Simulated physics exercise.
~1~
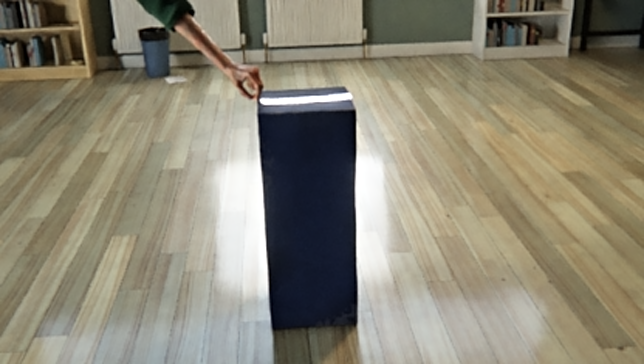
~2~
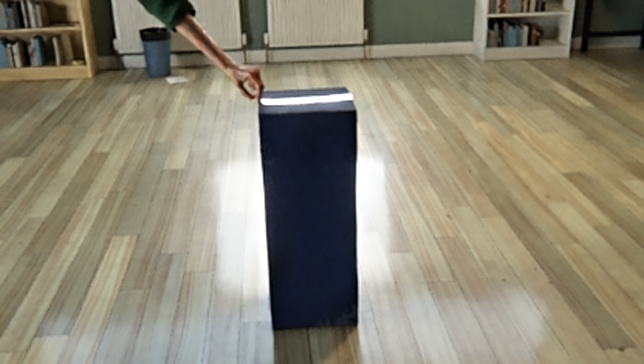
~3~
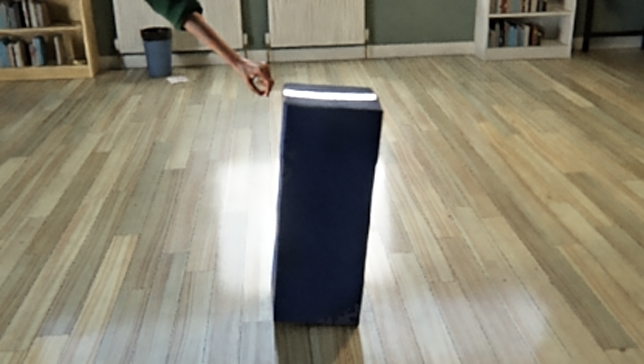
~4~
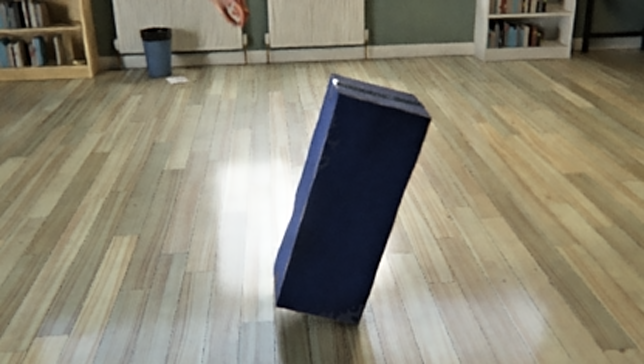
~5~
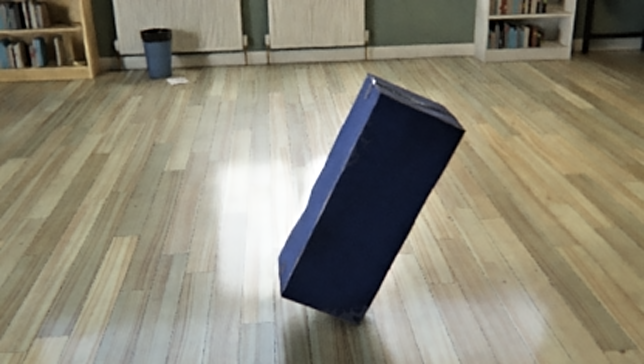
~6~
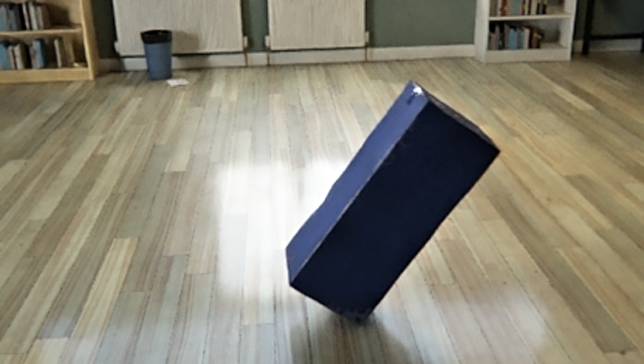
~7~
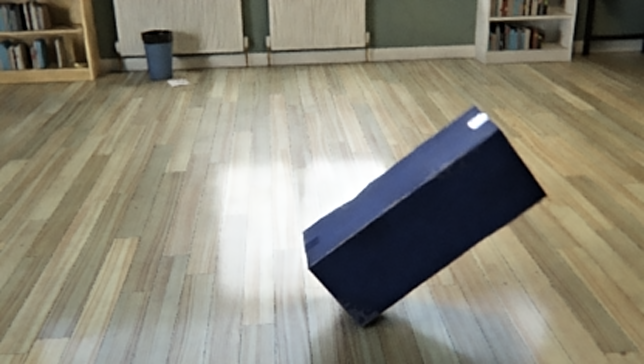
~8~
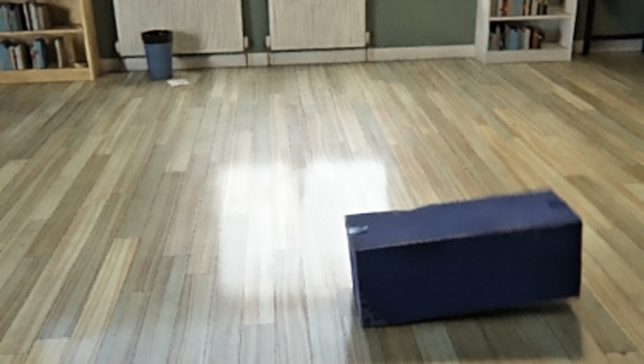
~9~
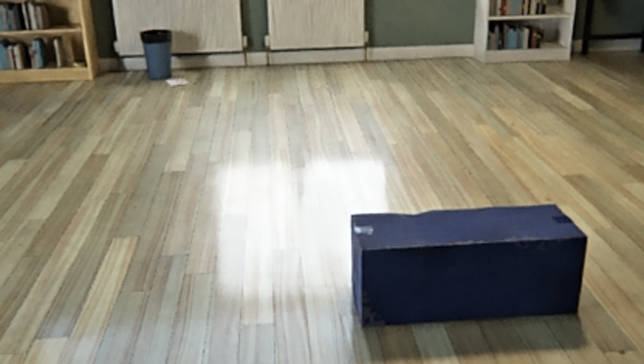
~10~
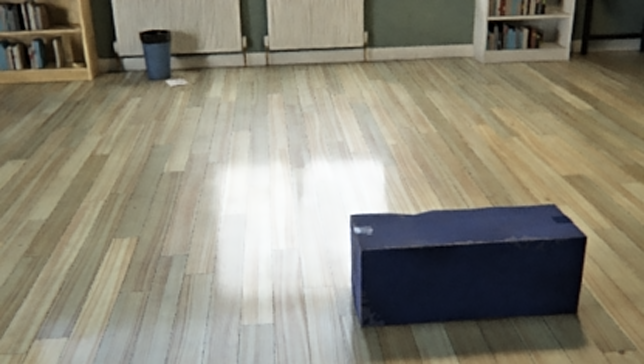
A tall dark blue parcel stands upright on a pale wooden floor, with a person's hand touching its top left edge. The hand pushes the parcel so that it begins to tilt to the right, then lets go and draws back out of view. Left alone, the parcel keeps leaning farther and farther, balanced on its lower right edge as its left side lifts off the boards. It tips past the point of recovery and drops onto its side. At the end it lies still, stretched out lengthwise on the floor toward the right.
